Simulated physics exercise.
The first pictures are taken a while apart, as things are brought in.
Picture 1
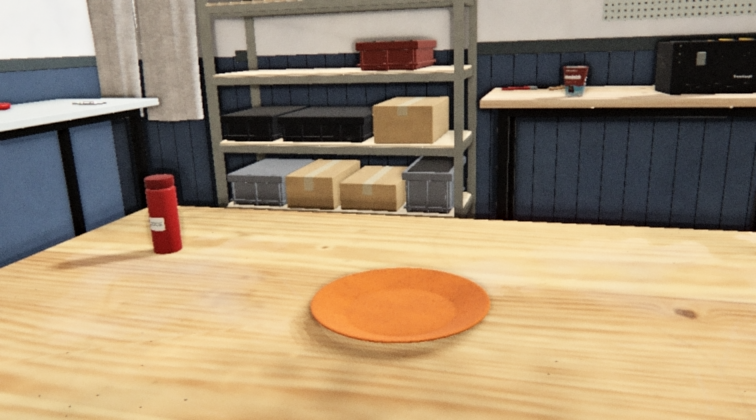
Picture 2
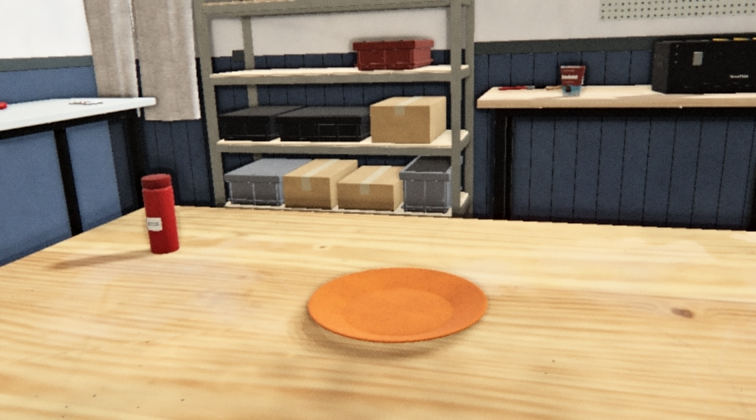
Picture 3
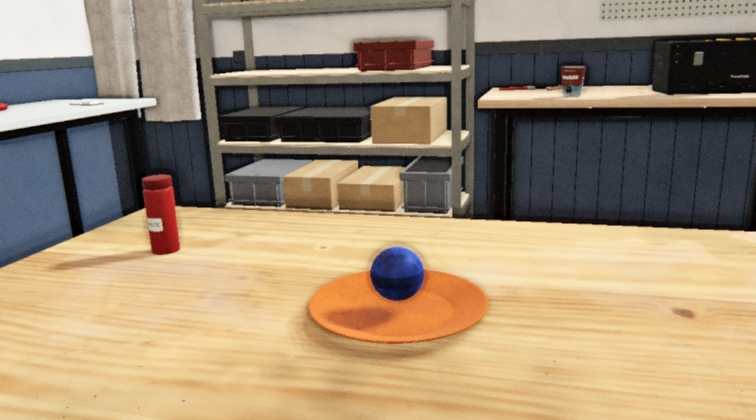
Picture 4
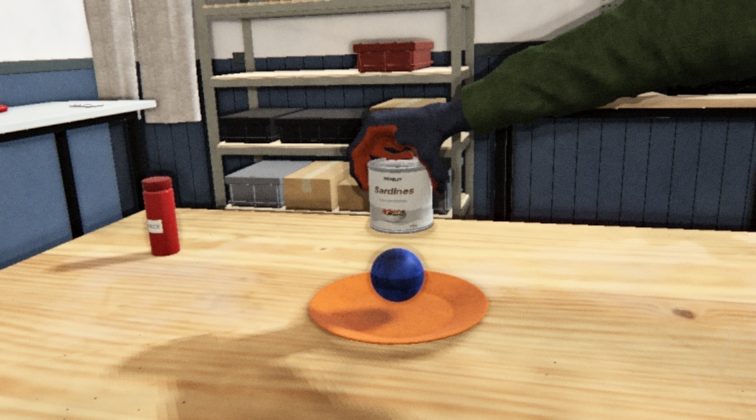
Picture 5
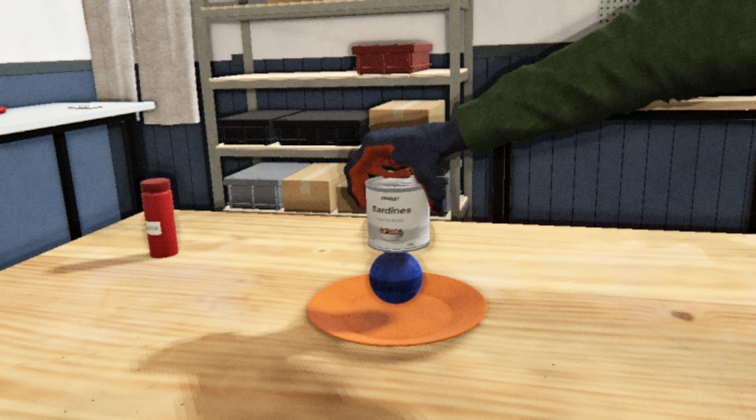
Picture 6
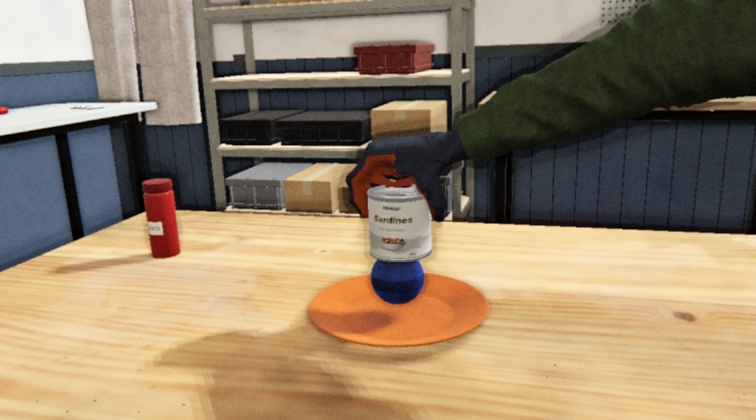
In a workshop with shelving behind, a wooden table holds a red shaker at left and an empty orange plate. A blue ball then appears on the plate. A dark-gloved hand in a green sleeve brings in a white tin and lowers it slightly onto the ball, still gripping it.
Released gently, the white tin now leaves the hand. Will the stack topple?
Yes, it topples.
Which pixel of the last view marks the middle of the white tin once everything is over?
About (560, 301).
Then, 0.40 s later than the last frame, white tin tilted by 32° near (425, 229).
Then, 0.60 s later than the last frame, white tin now fallen.
Then, 0.70 s later than the last frame, things are still on the move.
When it is over, fallen, white tin; the other 3 as before. End places, in pixels of the last picture, white tin near (559, 302). The pile loses its balance.
